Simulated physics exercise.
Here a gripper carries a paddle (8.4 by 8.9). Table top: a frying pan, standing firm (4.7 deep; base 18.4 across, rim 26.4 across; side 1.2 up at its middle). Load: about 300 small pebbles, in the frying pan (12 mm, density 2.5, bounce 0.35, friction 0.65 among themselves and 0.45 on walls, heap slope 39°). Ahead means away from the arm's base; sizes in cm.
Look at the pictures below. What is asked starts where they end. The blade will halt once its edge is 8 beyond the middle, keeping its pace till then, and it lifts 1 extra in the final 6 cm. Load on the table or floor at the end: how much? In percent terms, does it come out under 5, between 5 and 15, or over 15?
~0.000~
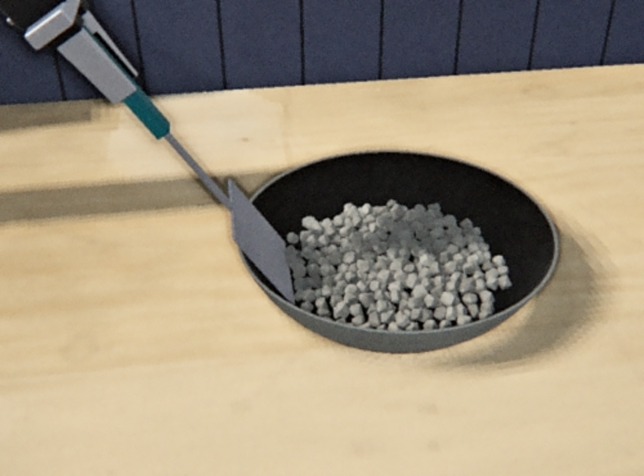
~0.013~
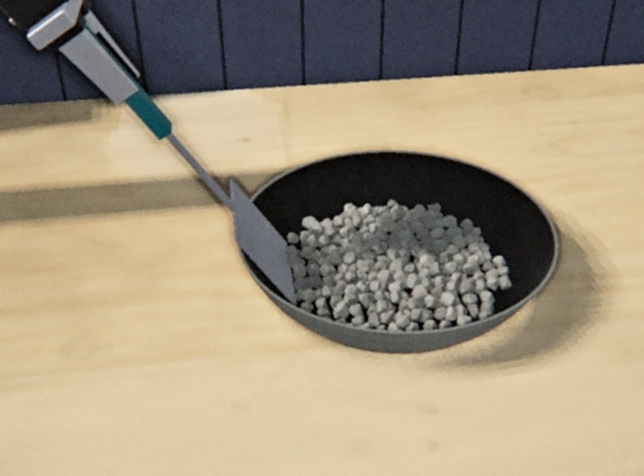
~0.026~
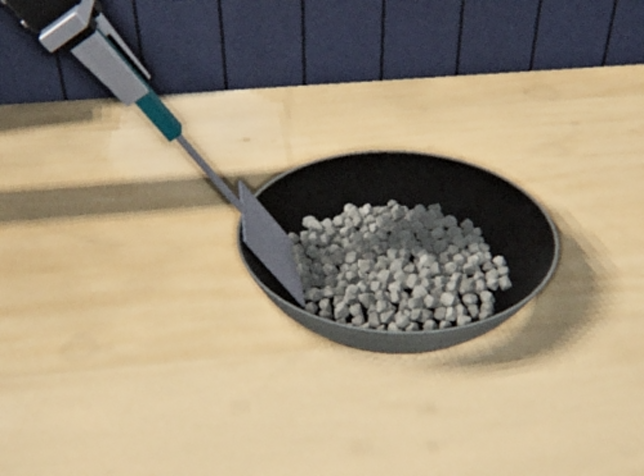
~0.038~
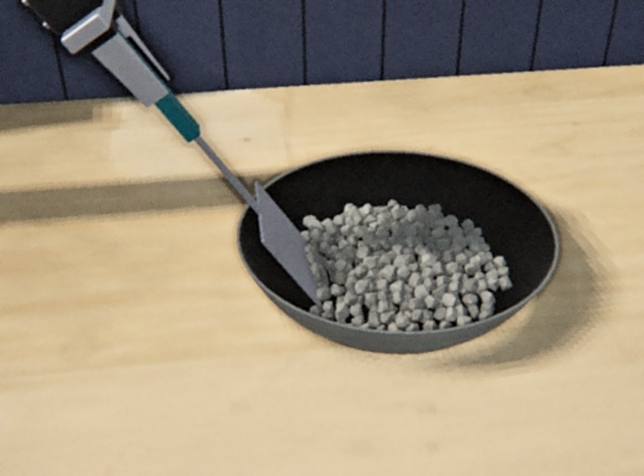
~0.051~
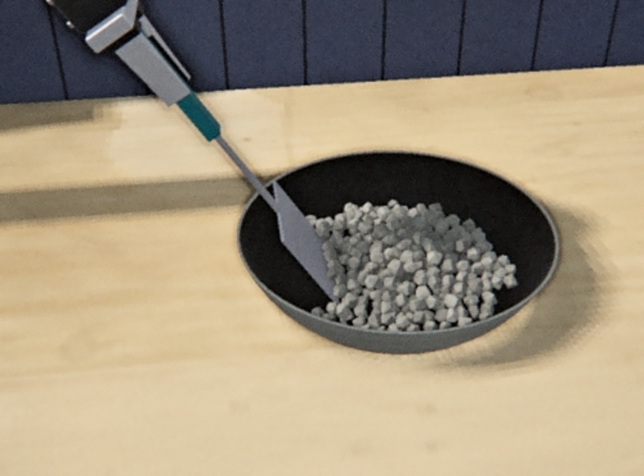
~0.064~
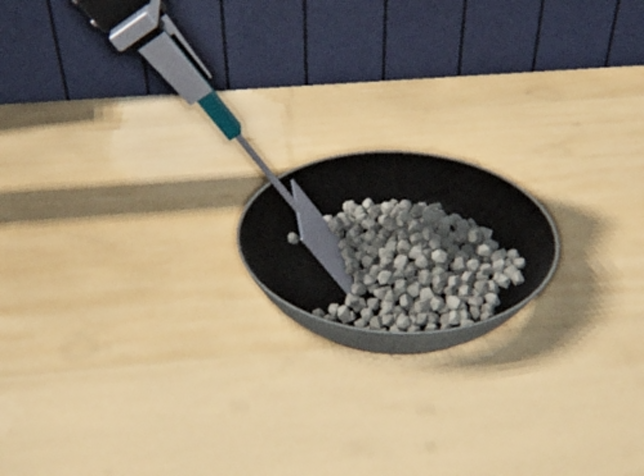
It comes out over 15 %.
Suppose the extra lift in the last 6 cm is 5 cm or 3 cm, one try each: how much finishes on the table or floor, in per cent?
Near 15 and 20 percent respectively.
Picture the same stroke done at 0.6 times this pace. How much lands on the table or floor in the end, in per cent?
That comes to some 10 per cent, roughly.
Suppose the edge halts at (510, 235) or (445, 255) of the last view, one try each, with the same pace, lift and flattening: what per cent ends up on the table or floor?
Respectively some 40 and 0 percent end on the table or floor.
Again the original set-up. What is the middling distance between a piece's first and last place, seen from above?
Level distance of roughly 7 cm.
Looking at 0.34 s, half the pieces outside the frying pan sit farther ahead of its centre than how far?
I'd say some 18 centimetres.
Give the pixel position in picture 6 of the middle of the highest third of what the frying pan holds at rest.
(505, 236).
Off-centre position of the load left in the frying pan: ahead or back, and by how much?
Roughly 5.0 cm ahead of the centre.
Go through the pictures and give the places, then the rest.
The paddle top edge at (231, 207), sloping 58°; upper third of the load around (396, 256), from x 290 to 505, top at y 205; 300 in the frying pan, in the first frame.
The paddle top edge at (233, 208), sloping 58°; upper third of the load around (396, 256), from x 295 to 505, top at y 205, in the second frame.
The paddle top edge at (242, 209), sloping 58°; upper third of the load around (396, 255), from x 295 to 505, top at y 205, in the third frame.
The paddle top edge at (259, 210), sloping 58°; upper third of the load around (390, 255), from x 295 to 505, top at y 205, in the fourth frame.
The paddle top edge at (278, 209), sloping 58°; upper third of the load around (399, 248), from x 295 to 510, top at y 205, in the fifth frame.
The paddle top edge at (297, 208), sloping 58°; upper third of the load around (404, 246), from x 295 to 520, top at y 205; 300 in the frying pan, in the sixth frame.
After 0.10 s, sloping 58°, highest piece 6 above the table; 300 in the frying pan.
After 0.13 s, sloping 58°, highest piece 6 above the table; 300 in the frying pan.
After 0.34 s, sloping 58°, highest piece 25 above the table; 238 in the frying pan, 43 on the table or floor, 19 on the blade or in flight.
After 1.39 s, sloping 58°, highest piece 6 above the table; 238 in the frying pan, 62 on the table or floor.
In the end, 238 in the frying pan, 62 on the table or floor. That is 21 % on the table or floor.
